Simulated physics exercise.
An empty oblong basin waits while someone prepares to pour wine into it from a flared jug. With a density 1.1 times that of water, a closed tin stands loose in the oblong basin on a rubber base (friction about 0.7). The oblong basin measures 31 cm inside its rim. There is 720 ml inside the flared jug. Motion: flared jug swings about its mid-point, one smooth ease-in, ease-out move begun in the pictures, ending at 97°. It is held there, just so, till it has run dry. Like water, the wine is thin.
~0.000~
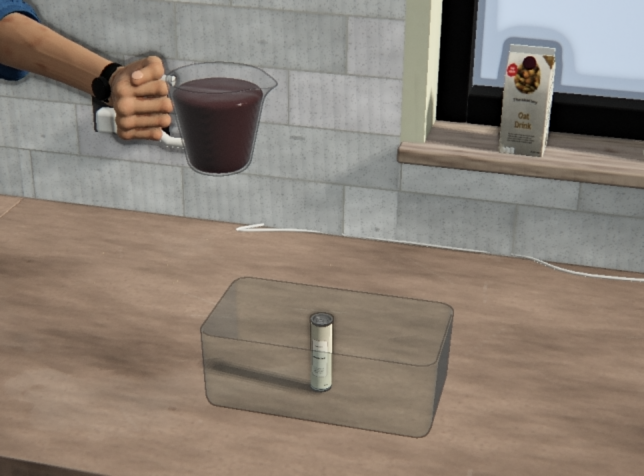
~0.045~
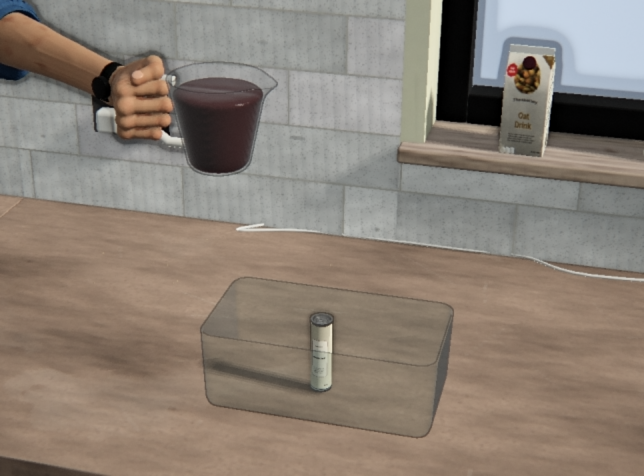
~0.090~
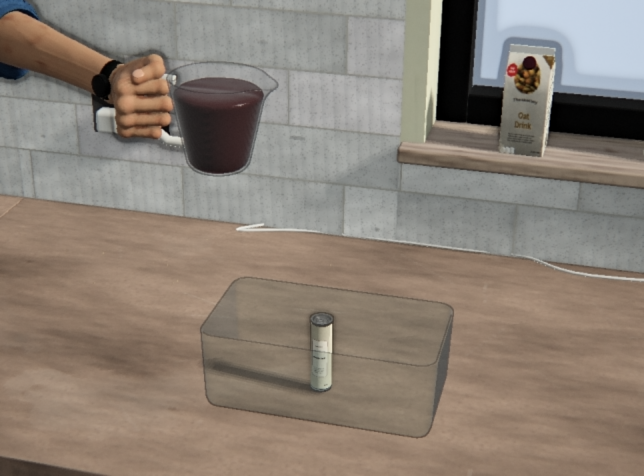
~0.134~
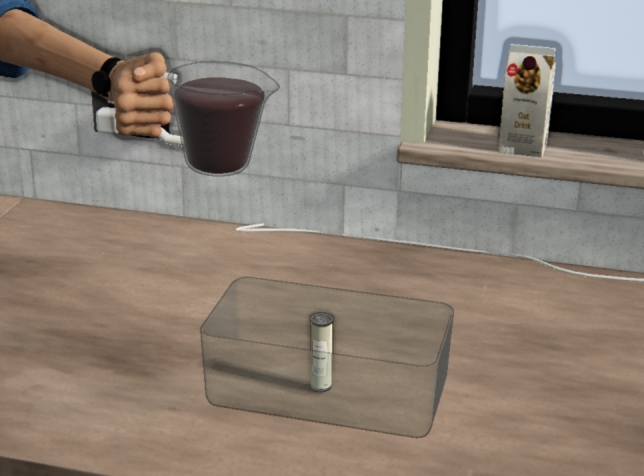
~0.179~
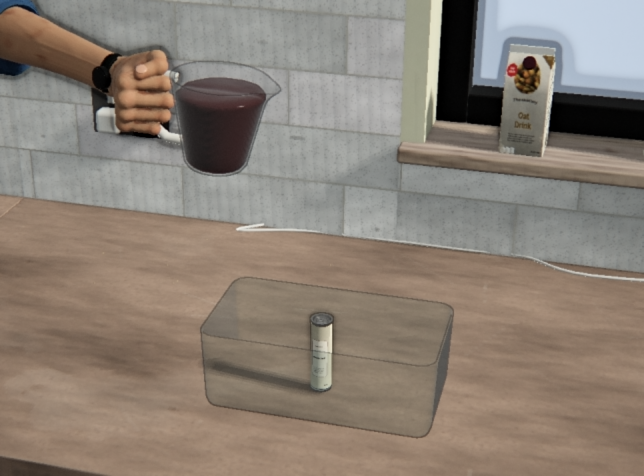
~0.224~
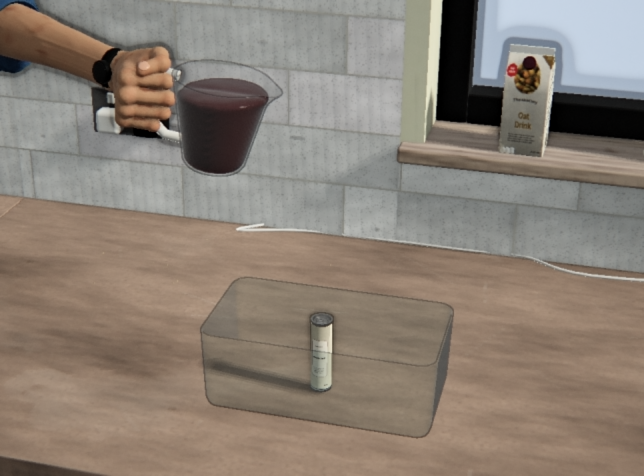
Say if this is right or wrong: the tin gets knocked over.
Wrong, it stays standing.
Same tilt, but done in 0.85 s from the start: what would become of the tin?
Then it holds its balance.
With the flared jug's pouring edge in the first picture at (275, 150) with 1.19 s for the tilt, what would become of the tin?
After that, the tin overturns.
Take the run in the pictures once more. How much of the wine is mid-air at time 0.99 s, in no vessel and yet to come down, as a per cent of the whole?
About 32 percent.
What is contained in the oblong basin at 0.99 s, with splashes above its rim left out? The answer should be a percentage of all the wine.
Near 44 per cent of the total.
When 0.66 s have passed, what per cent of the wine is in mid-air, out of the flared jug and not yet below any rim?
Some 22 % is the figure.
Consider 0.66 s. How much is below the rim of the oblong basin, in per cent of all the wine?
About 1 per cent.
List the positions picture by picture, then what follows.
Tilt 0°; pouring edge (277, 84); surface from (177, 85) to (264, 94); the oblong basin's rim runs from (218, 305) to (445, 336); the tin's top is at (322, 322), in the first frame.
Tilt 0°; pouring edge (277, 85); surface from (177, 85) to (264, 95), in the second frame.
Tilt 1°; pouring edge (278, 86); surface from (177, 85) to (264, 95), in the third frame.
Tilt 3°; pouring edge (279, 88); surface from (179, 85) to (265, 95), in the fourth frame.
Tilt 5°; pouring edge (281, 91); surface from (180, 85) to (268, 96), in the fifth frame.
Tilt 8°; pouring edge (282, 94); surface from (181, 86) to (270, 97), in the sixth frame.
By 0.66 s the tilt is 57° and 78 per cent is still to pour; the tin stands where it began.
By 0.99 s the tilt is 90° and 25 per cent is still to pour; the tin stands where it began.
By 1.32 s the tilt is 97° and 1 per cent is still to pour; the tin stands where it began.
By 1.69 s the tilt is 97° and 0 per cent is still to pour; the tin stands where it began.
At rest the tin stands where it began.
